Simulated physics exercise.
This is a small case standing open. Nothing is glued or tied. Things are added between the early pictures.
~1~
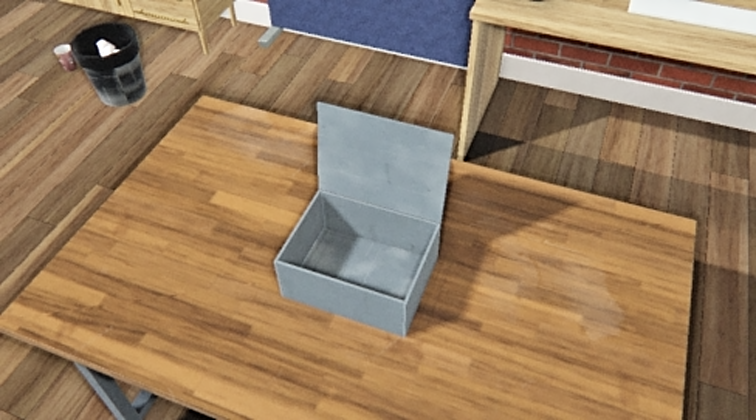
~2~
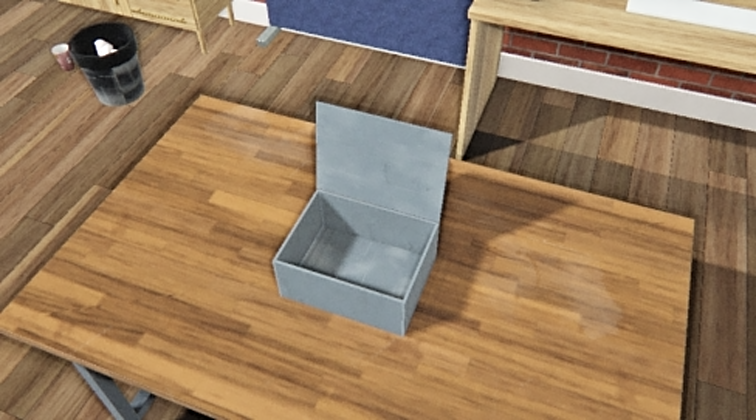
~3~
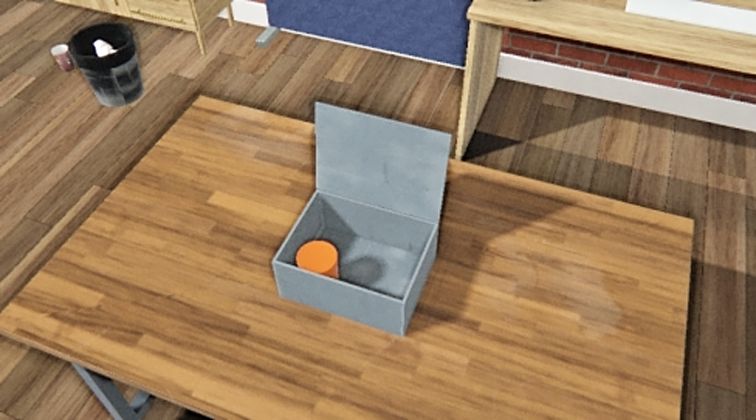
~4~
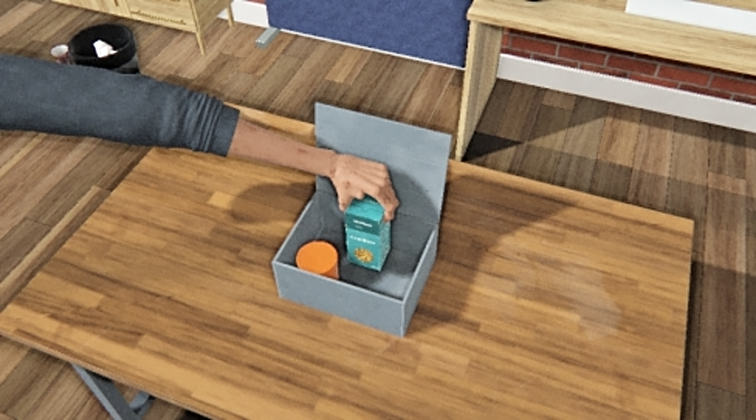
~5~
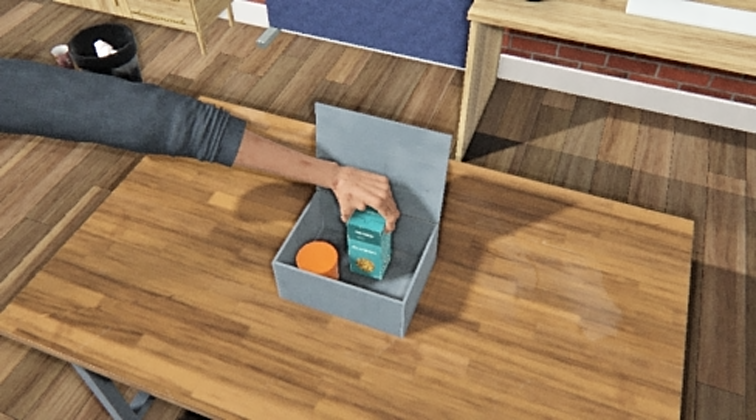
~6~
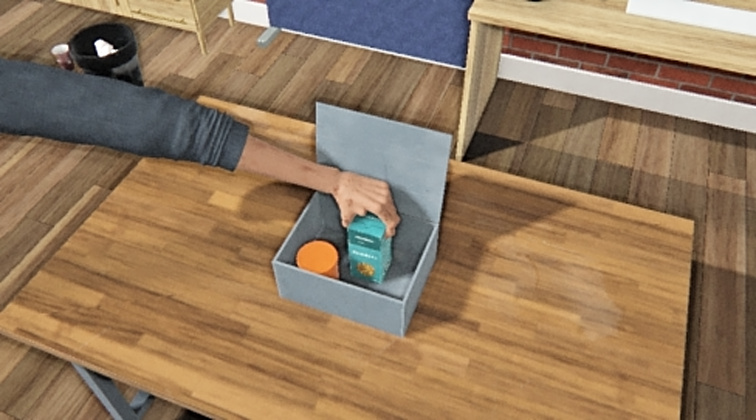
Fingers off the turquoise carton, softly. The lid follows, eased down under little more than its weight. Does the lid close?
As it turns out, it stays ajar.
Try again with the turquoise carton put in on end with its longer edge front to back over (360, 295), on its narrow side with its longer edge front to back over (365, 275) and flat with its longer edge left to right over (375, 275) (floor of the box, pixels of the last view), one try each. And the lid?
First try: It will not close; second try: It sits on the rim; third try: It closes.
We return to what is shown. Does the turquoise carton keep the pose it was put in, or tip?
It keeps its pose.
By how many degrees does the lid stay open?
About 40°.
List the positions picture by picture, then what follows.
The last thing is not in view yet, in the first frame.
The last thing is not in view yet, in the second frame.
The last thing is not in view yet, in the third frame.
Coming down; turquoise carton (368, 232), in the fourth frame.
Coming down; turquoise carton (370, 242), in the fifth frame.
In place under the hand; turquoise carton (370, 246), in the sixth frame.
Then, 1.00 s later than the last frame, lid starting down.
Then, 1.40 s later than the last frame, lid 72° above the rim.
Then, 1.60 s later than the last frame, lid 59° above the rim.
Then, 1.80 s later than the last frame, lid 44° above the rim.
When it is over, lid 42° above the rim; both as before. End places, in pixels of the last picture, turquoise carton near (370, 247).
